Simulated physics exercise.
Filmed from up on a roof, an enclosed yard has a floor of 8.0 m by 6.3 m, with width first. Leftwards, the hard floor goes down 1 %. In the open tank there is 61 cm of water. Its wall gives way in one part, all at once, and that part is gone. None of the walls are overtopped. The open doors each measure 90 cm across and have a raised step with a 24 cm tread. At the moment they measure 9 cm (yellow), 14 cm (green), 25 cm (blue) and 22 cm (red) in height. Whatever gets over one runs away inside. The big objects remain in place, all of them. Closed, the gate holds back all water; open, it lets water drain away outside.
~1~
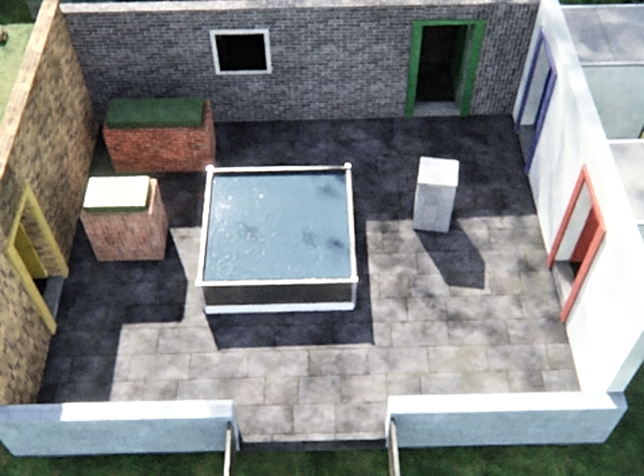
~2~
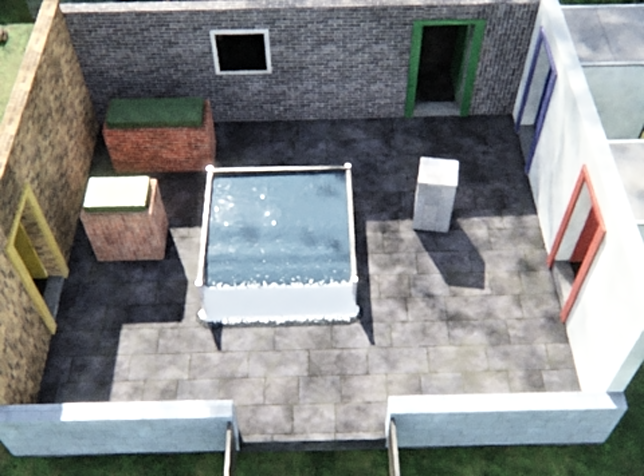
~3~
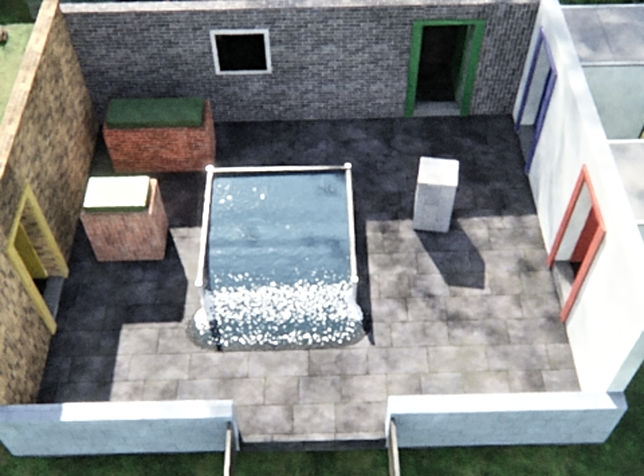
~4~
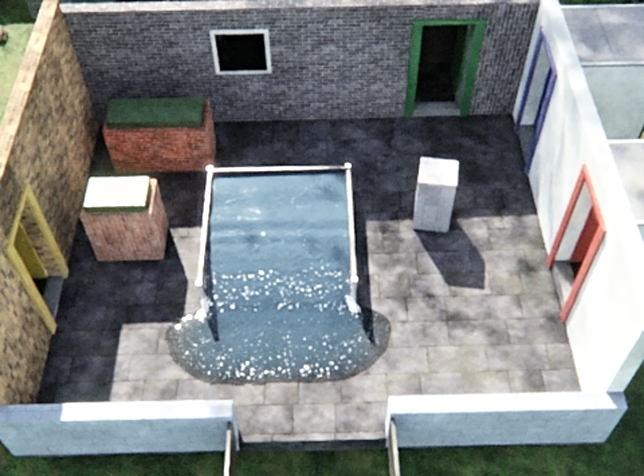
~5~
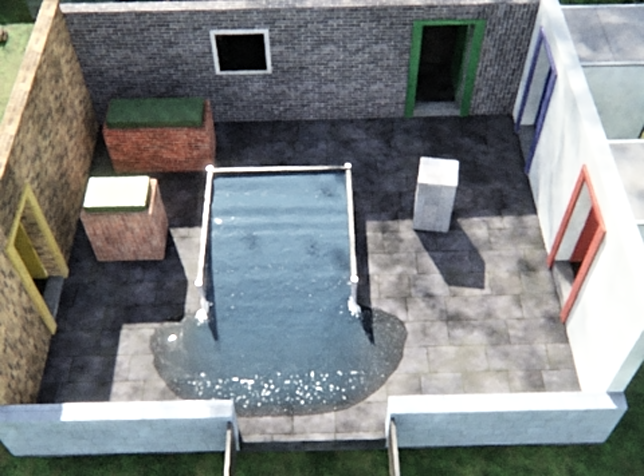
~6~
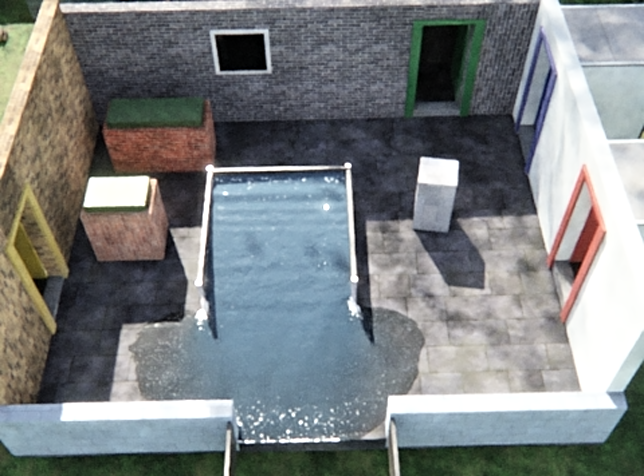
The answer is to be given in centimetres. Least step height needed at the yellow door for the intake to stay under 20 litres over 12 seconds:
6 cm or so.
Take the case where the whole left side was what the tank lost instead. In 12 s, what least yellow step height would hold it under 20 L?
Then 30 cm.
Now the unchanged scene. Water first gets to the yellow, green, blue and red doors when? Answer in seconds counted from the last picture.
Yellow = 1.8 s, green = 8.0 s, blue = 6.5 s, red = 2.8 s.
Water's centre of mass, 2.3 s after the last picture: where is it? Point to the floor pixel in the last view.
My guess is close to (254, 324).
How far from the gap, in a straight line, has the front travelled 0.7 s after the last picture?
Around 3.6 m from the gap.
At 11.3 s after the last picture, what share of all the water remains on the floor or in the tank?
Roughly 46 per cent of the water.
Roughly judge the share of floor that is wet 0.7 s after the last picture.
Approximately 20 %.
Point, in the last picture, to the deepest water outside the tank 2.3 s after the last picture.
Look close to (31, 432).
Then, 0.7 s after the last picture water covers 20 % of the floor, deepest (34 cm) near (219, 427); it has not reached the yellow door.
Then, 2.3 s after the last picture water covers 35 % of the floor, deepest (34 cm) near (31, 432); 7 cm at the yellow door, 0 litres in over its 9 cm step.
Then, 11.3 s after the last picture water covers 80 % of the floor, deepest (10 cm) near (97, 138); 7 cm at the yellow door, 2 litres in over its 9 cm step.
At the yellow door as built, the water peaked near 10 cm, 3.3 s after the last picture.
With a step of 5.5 cm, 25 litres would have come in within the 12 s; with 6.5 cm, 14 litres. So under 20 litres takes about 6 cm.
